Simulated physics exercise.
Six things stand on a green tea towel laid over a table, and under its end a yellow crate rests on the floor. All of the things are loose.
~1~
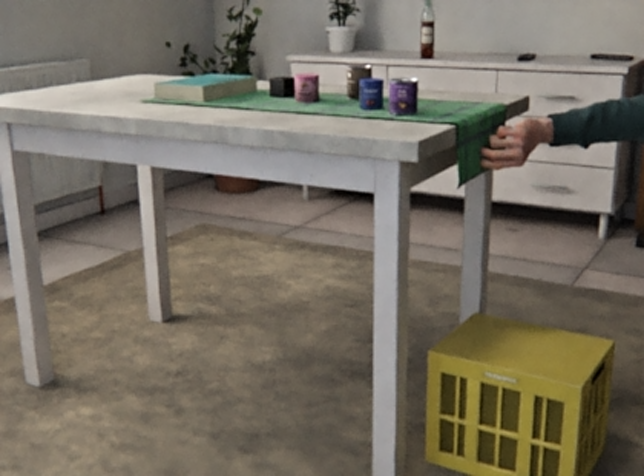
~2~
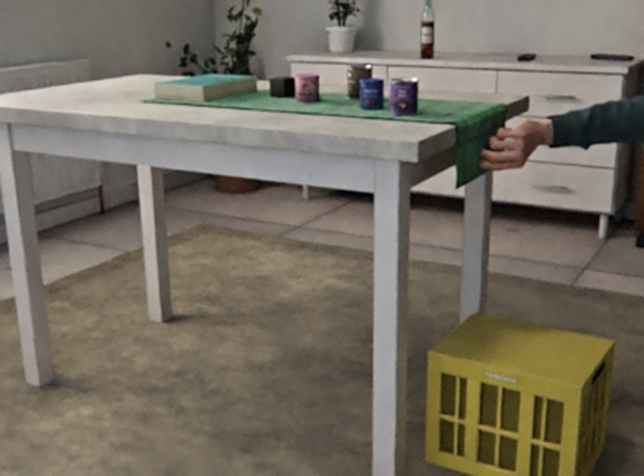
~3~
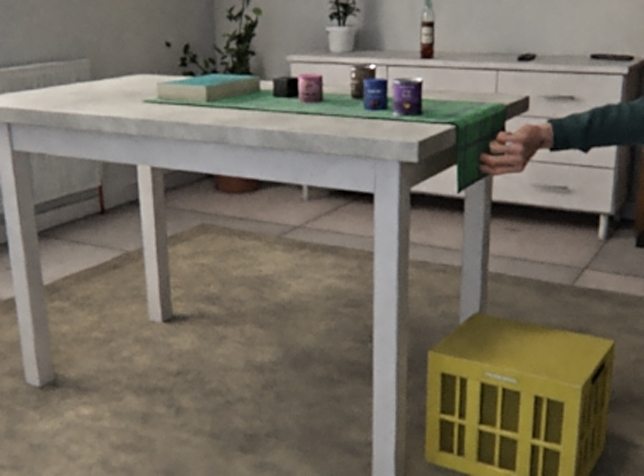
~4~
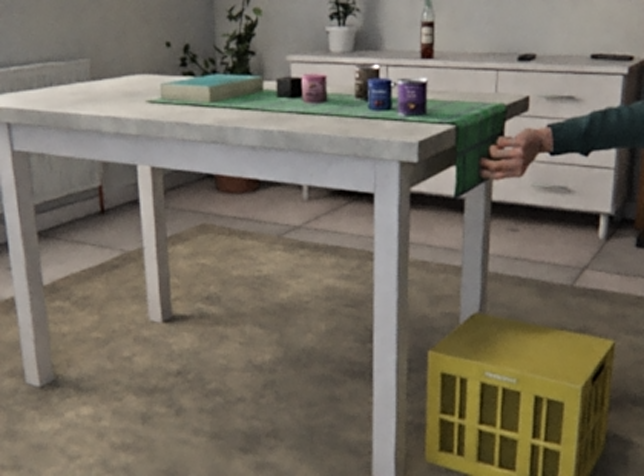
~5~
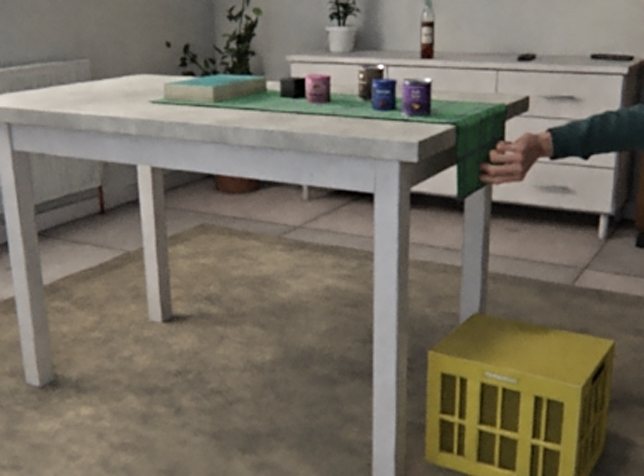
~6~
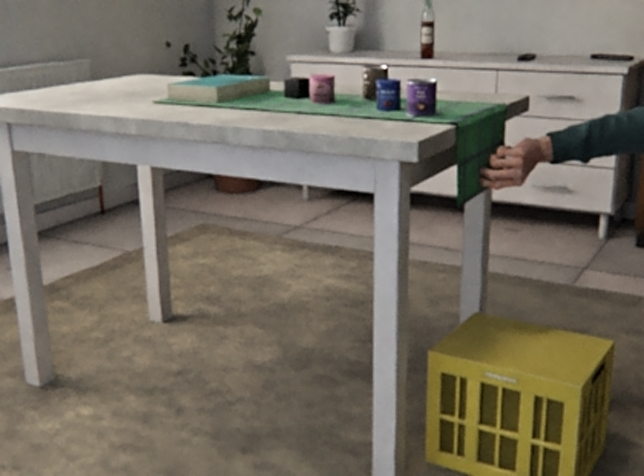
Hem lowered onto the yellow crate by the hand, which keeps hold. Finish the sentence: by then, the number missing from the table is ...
... three.
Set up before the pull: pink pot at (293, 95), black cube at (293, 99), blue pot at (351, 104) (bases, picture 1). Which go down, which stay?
In the end the pink pot rides it out, while the black cube rides it out and the blue pot gets dislodged.
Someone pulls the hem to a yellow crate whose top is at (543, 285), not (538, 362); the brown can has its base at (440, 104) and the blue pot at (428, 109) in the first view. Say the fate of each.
Observed: Brown can departs; blue pot departs.
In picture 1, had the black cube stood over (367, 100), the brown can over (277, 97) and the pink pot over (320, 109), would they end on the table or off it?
Result - black cube down, brown can still up, pink pot down.
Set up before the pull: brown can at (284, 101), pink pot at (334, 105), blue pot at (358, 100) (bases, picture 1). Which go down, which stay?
In the end the brown can is still up there, the pink pot is no longer up there and the blue pot is no longer up there.
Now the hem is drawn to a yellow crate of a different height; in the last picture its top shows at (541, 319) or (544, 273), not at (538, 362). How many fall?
Going over the edge would be 2 and 1.
Soon after, hem near (481, 252); purple can gone.
Then, hem near (480, 321); purple can and blue pot gone.
At rest, hem on the crate; purple can, blue pot and brown can gone. The count of fallen things is three.
